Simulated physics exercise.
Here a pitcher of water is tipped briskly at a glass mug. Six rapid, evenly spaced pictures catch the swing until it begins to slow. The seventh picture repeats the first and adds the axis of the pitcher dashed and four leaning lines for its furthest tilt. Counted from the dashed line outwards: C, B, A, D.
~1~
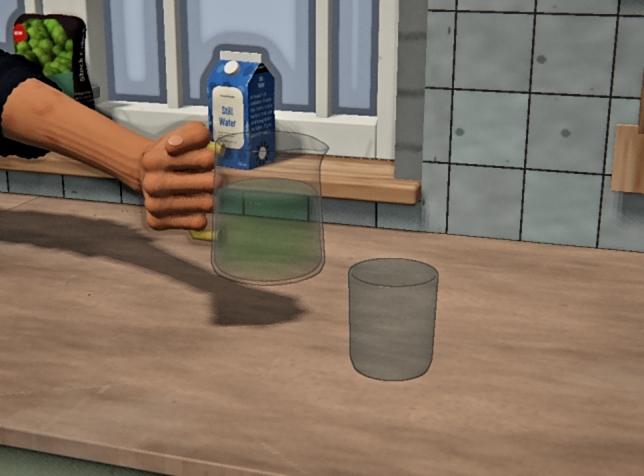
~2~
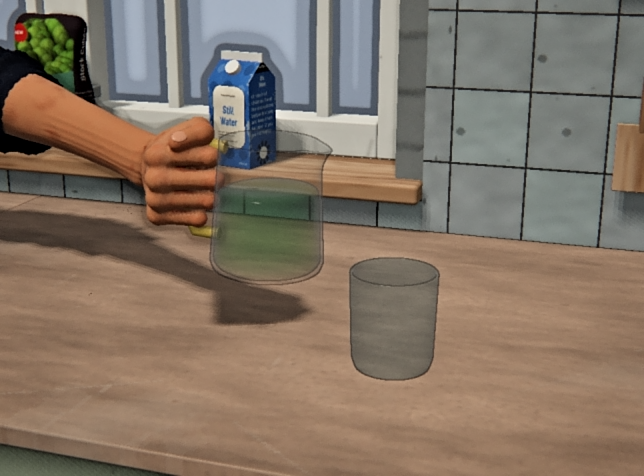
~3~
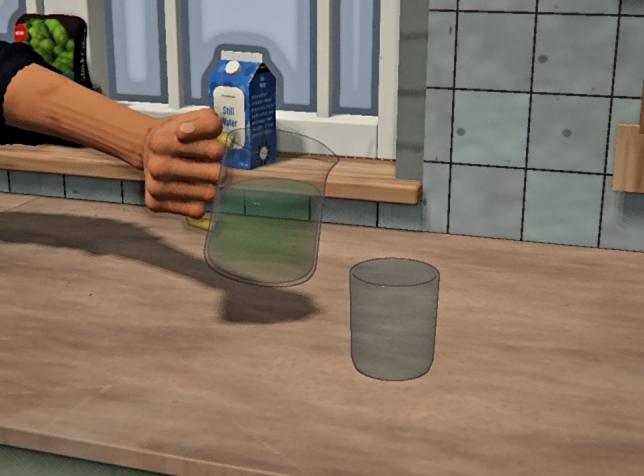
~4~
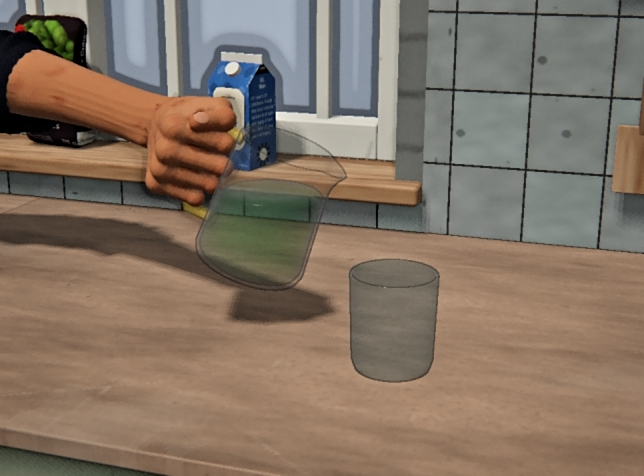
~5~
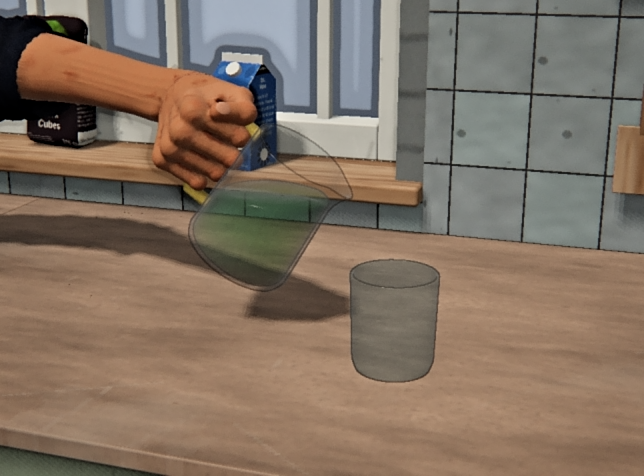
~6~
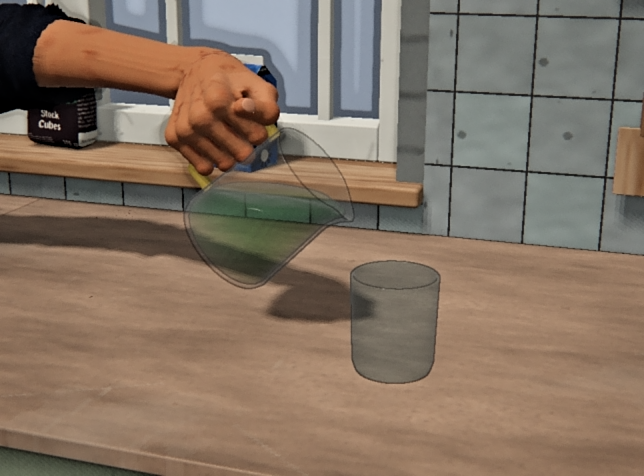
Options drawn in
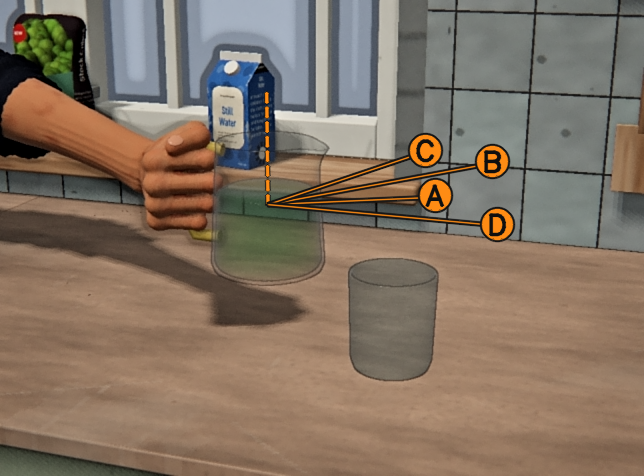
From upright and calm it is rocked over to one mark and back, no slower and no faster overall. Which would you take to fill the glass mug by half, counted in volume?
C is best.
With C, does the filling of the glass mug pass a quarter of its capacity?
Yes.
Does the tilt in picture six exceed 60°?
No.
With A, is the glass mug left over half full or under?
Over half.
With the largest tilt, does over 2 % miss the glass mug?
Yes.
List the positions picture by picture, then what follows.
In the first picture, upright, lip at (326, 149); rim of the glass mug round (393, 271); nothing has left yet.
In the second picture, tipped about 2°, lip at (329, 151); nothing has left yet.
In the third picture, tipped about 10°, lip at (336, 160); nothing has left yet.
In the fourth picture, tipped about 21°, lip at (344, 176); nothing has left yet.
In the fifth picture, tipped about 34°, lip at (350, 196); nothing has left yet.
In the sixth picture, tipped about 48°, lip at (352, 219); nothing has left yet.
On the marked copy, A at (418, 198); B at (475, 166); C at (409, 157); D at (480, 224).
With A, the glass mug ends with about 79 % of what it can hold; 10 % of the water is spilt.
With B, the glass mug ends with about 72 % of what it can hold.
With C, the glass mug ends with about 49 % of what it can hold.
With D, the glass mug ends with about 67 % of what it can hold; 31 % of the water is spilt.
